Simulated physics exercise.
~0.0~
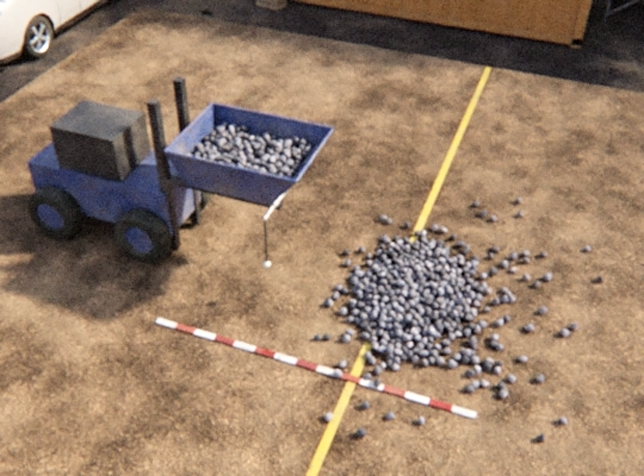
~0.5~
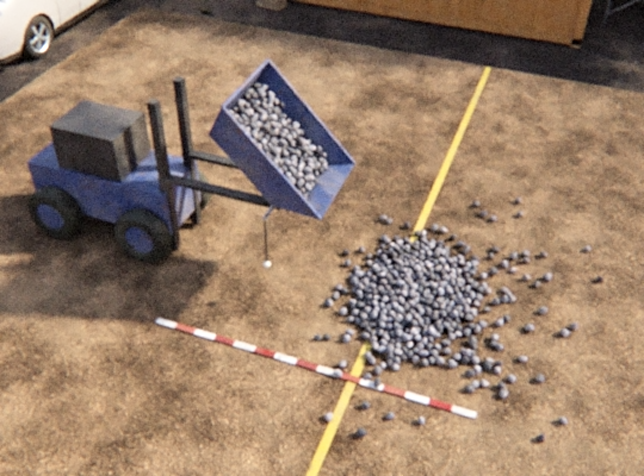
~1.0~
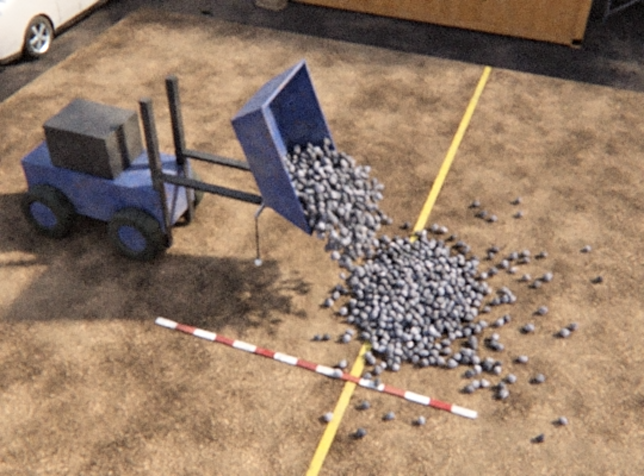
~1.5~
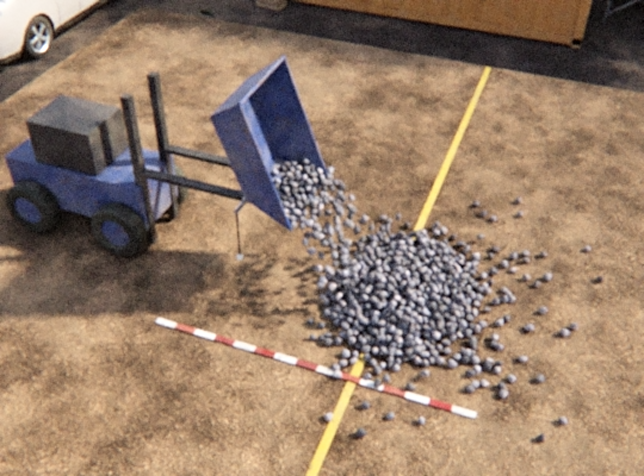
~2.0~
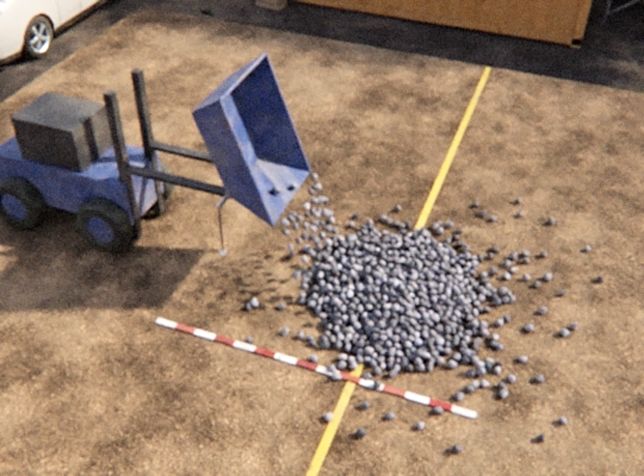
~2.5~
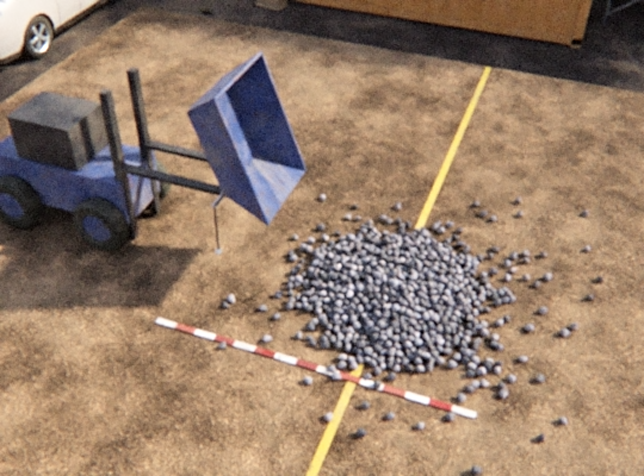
The footage shows a blue forklift tipping a skip of round grey stones toward an existing pile across a yellow line, then backing left as they pour out. The skip ends empty and still tilted, with the enlarged heap spread on both sides of the line.
